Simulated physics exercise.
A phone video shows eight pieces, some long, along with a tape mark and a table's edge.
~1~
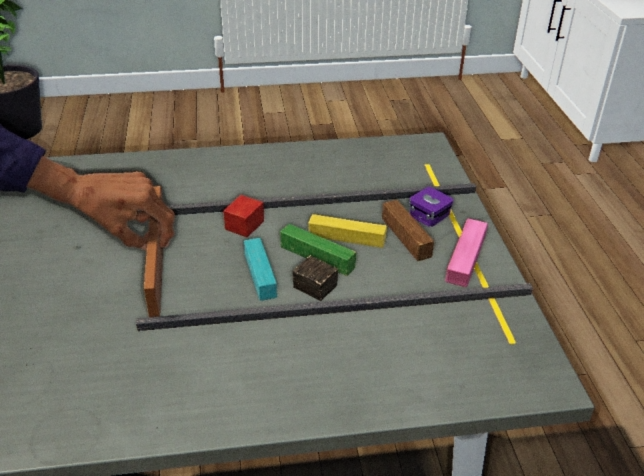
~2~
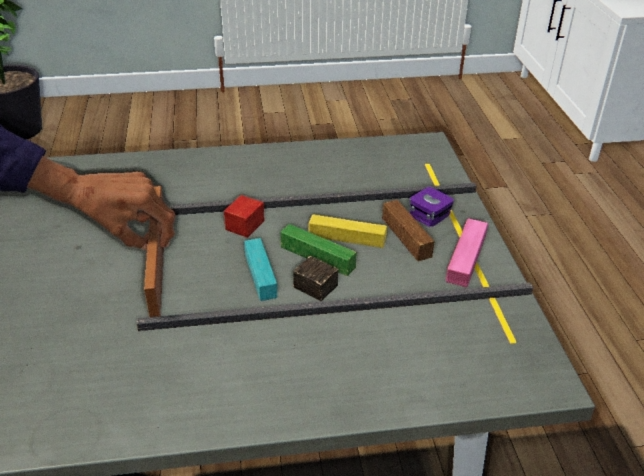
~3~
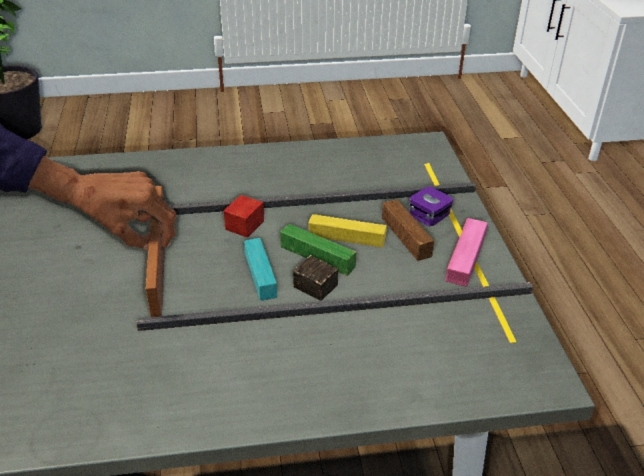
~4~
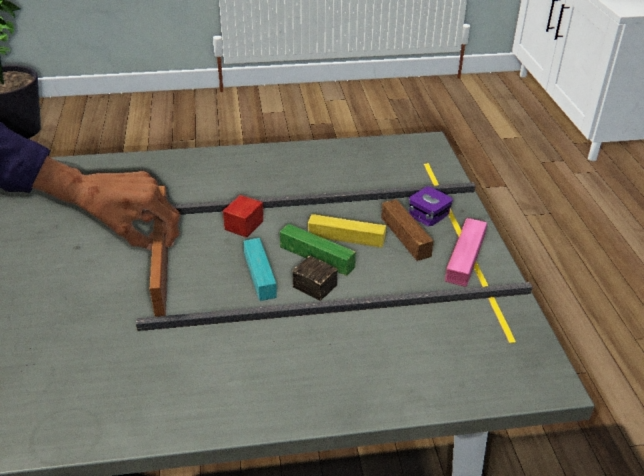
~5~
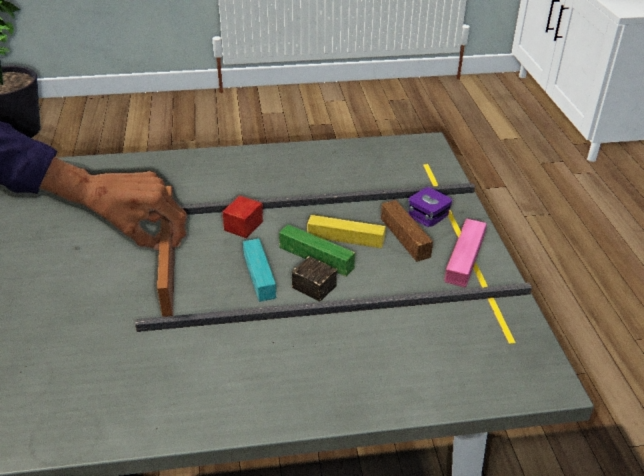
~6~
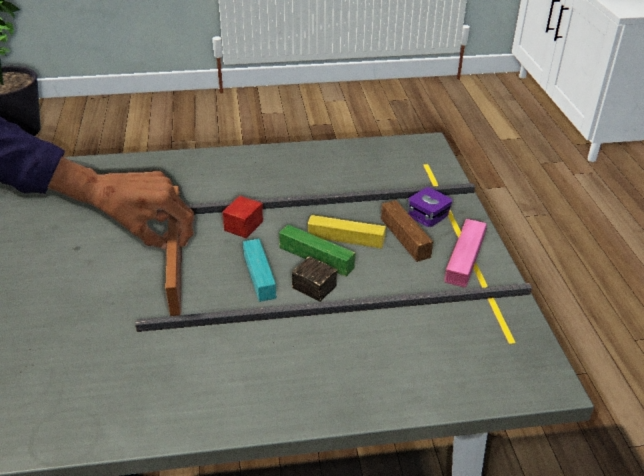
A hand in a dark sleeve holds an upright orange-brown board at the left of a grey table, seen from above in a room with wooden flooring. Between two dark rails lie red, cyan, green, black, yellow, brown, purple and pink pieces, the last two near a slanting yellow tape line. The hand slides the board slightly right, touching nothing, while the pieces and view stay still.
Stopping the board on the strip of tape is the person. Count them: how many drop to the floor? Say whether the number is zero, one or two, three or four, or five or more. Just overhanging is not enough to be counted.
The count that comes down will most likely be three, maybe four.
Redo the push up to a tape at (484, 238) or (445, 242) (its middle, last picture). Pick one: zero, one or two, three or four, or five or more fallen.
Five or over; one to two.
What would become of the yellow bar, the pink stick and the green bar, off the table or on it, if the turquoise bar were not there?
Well, the yellow bar is left in place, the pink stick topples off and the green bar is left in place.
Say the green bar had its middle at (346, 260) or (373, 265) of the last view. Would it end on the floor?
Lab note - green bar, try one ends off, try two ends off.
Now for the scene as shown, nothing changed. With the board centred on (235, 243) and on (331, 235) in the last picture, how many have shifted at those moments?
By then 1, and later 5.
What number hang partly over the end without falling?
I'd say 3 of them.
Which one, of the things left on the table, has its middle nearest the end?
The yellow bar finishes closest.
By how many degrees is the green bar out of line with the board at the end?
I'd estimate about 25 degrees.
Soon after, none off yet; pink stick at rest near (466, 252); purple case at rest near (429, 208); brown bar at rest near (406, 230).
Then, none off yet; pink stick at rest near (468, 252); purple case moving near (434, 207); brown bar moved a little near (428, 225).
At rest, the number that fall off is three or four; fallen, brown bar, purple case and pink stick.
